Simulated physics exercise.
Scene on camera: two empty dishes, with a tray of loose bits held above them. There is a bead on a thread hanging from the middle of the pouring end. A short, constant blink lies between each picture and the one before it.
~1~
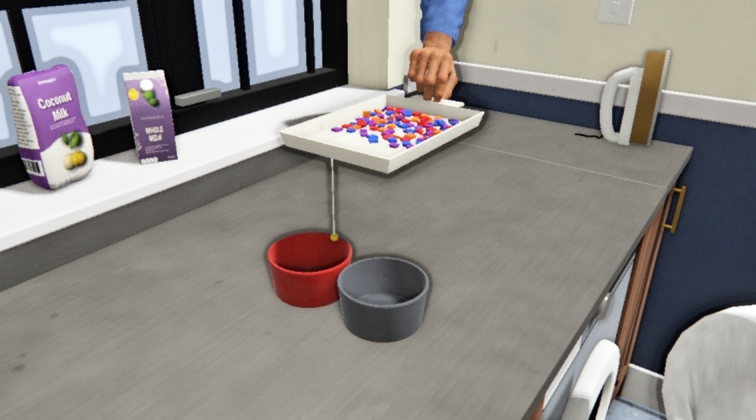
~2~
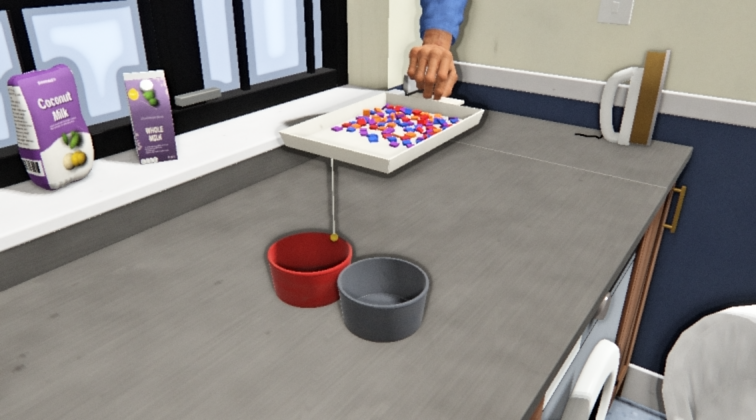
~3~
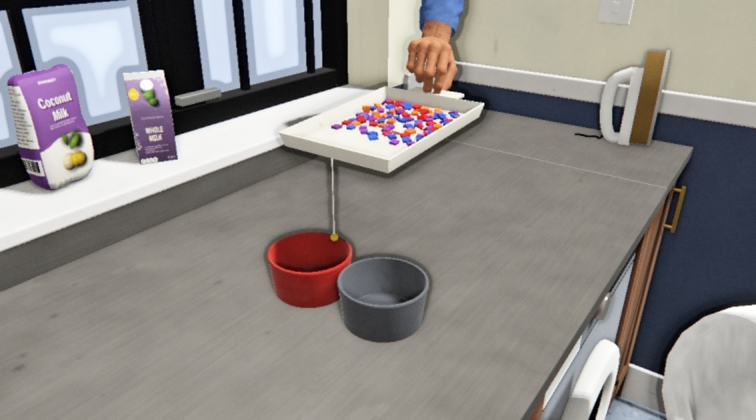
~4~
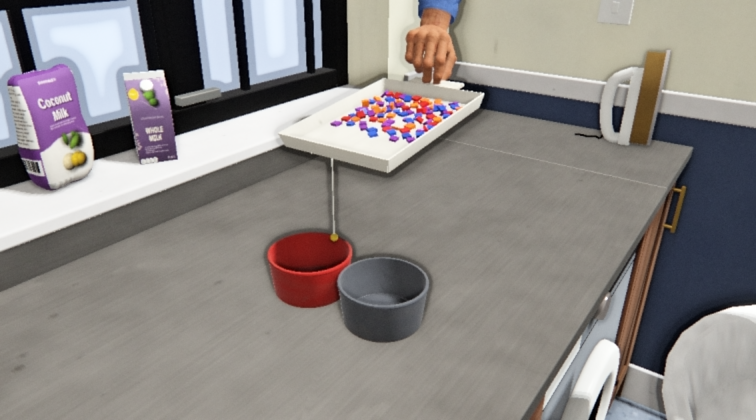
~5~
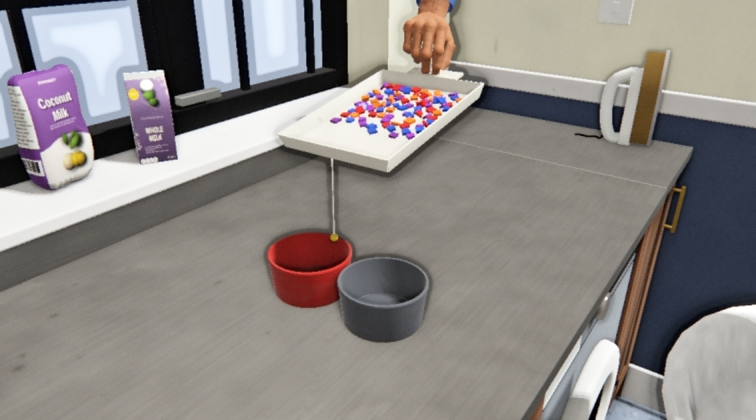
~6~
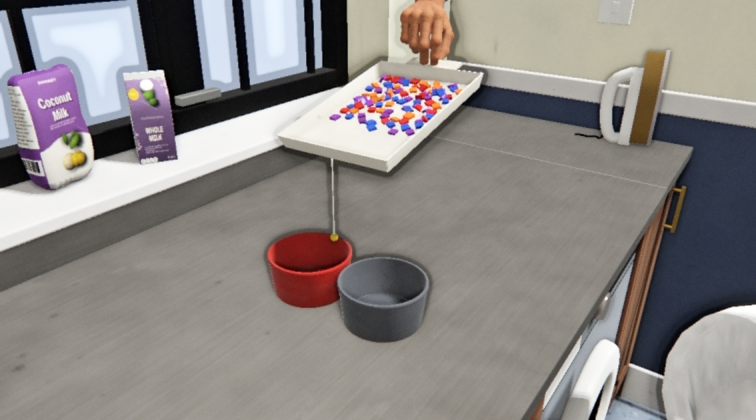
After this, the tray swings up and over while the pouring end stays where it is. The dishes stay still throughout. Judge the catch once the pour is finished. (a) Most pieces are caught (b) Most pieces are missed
The answer is a.
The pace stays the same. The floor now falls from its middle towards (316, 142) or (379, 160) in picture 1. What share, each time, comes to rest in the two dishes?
That comes to 30 per cent the first time and 90 per cent the second.
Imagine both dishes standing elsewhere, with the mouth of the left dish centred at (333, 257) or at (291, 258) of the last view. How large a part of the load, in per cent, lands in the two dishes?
Roughly 40% the first time and 90% the second time.
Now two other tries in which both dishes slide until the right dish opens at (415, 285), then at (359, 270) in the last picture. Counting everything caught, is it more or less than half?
The first try: Less than half. The second: Above a half.
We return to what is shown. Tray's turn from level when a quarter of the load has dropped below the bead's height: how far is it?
It's turned some 110 degrees by then.
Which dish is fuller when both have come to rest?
The fuller one is the left side.
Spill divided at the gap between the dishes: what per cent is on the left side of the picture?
About 100 %.
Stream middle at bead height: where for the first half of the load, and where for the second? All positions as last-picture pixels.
It goes through near (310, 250) first, then near (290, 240).
Soon, tray tipped steeply; nearly all on the tray; a small part in the air.
A while on, tray tipped past a quarter turn; most on the tray; a small part in the left dish; a small part outside both.
Towards the end, tray tipped past a quarter turn; a small part in the right dish; about two thirds in the left dish; about a third outside both.
Finally, tray tipped past a quarter turn; a small part in the right dish; about two thirds in the left dish; about a third outside both.
